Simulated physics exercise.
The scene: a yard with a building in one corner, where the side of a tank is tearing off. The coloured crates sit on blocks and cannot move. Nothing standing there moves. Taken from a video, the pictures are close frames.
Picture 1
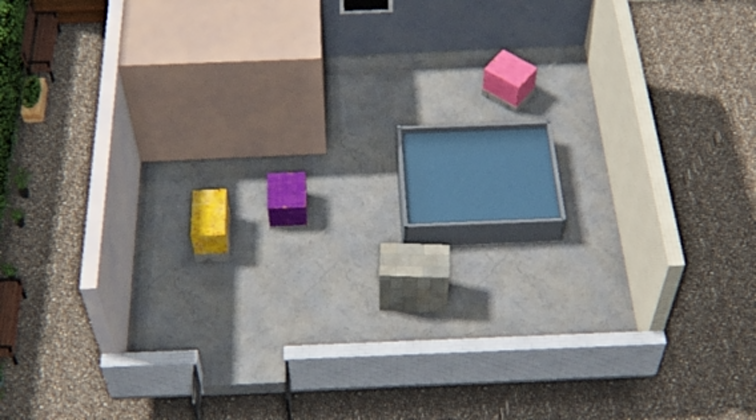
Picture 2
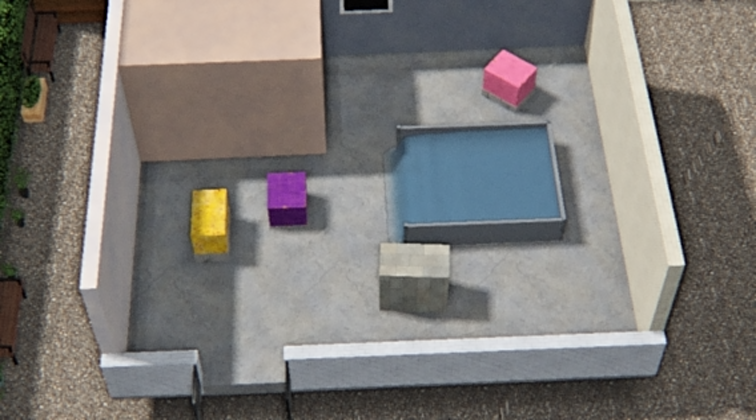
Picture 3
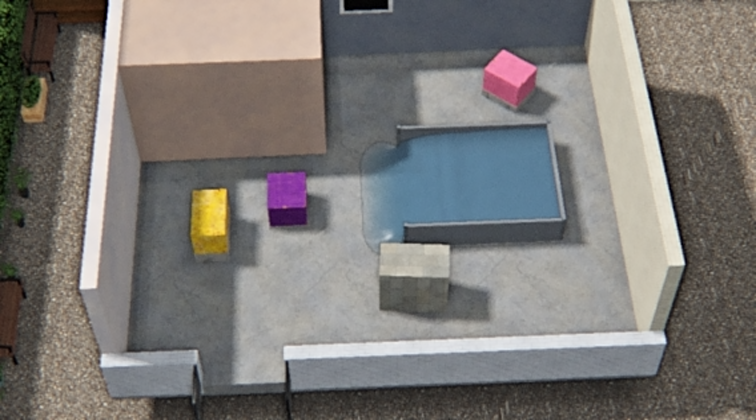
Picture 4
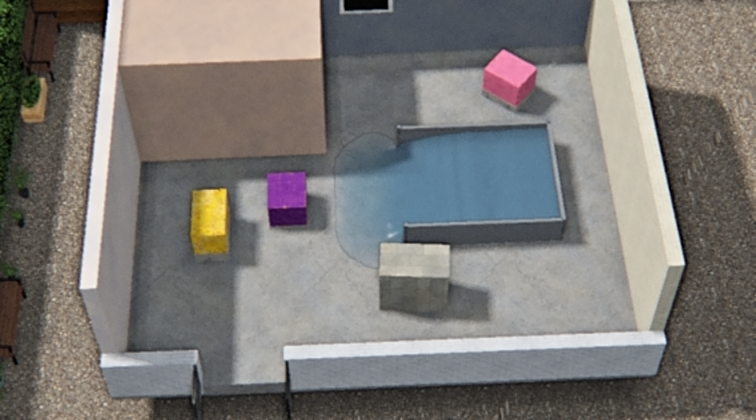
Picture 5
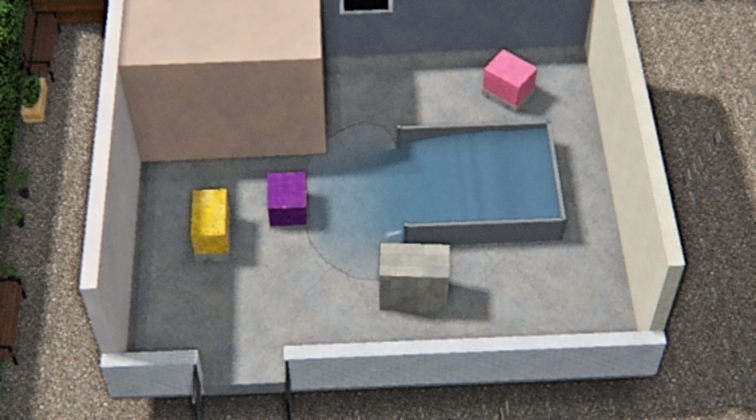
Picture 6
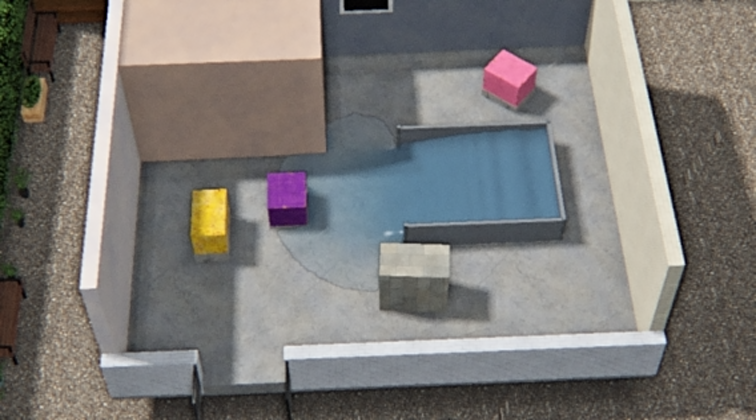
In a walled concrete yard with a building in one corner, an open tank of blue water stands still among purple, yellow, pink and grey blocks. The tank's left side gives way and water pours out through the gap. It fans leftward across the floor, reaching the grey block and then spreading around the purple one.
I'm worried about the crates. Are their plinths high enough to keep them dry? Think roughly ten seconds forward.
In order: The yellow crate will be a dry one. The purple crate will be a wet one. The pink crate will be a dry one.
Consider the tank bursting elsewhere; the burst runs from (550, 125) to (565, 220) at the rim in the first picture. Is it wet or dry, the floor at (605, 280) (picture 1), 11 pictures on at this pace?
Status of the point: Soaked.
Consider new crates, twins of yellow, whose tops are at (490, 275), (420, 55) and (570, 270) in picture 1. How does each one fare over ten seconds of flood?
So, the first one stays clear of it, the next one stays clear of it, and the final one stays clear of it.
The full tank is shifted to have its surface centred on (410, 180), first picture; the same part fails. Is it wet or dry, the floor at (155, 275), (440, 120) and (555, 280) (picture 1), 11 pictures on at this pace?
First drenched; next unwetted; last unwetted.
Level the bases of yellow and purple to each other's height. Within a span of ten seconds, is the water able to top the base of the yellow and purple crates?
Well, yellow crate is inundated and purple crate is inundated then.
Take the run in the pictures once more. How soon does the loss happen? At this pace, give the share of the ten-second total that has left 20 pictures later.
Close to 15 per cent, I'd say.
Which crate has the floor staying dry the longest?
Pick: The one in pink.
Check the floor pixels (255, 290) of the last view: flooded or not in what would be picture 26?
Verdict: Wet.
A moment on, water covers 25 % of the floor; the yellow crate water round its plinth, the purple crate water round its plinth, the pink crate not reached.
Next, water covers 40 % of the floor; the yellow crate water round its plinth, the purple crate water round its plinth, the pink crate not reached.
Then, water covers 55 % of the floor; the yellow crate water round its plinth, the purple crate water round its plinth, the pink crate not reached.
Later, water covers 70 % of the floor; the yellow crate water round its plinth, the purple crate water round its plinth, the pink crate water round its plinth.
In the end, water covers 90 % of the floor; the yellow crate stayed above the water, the purple crate was topped, the pink crate stayed above the water.
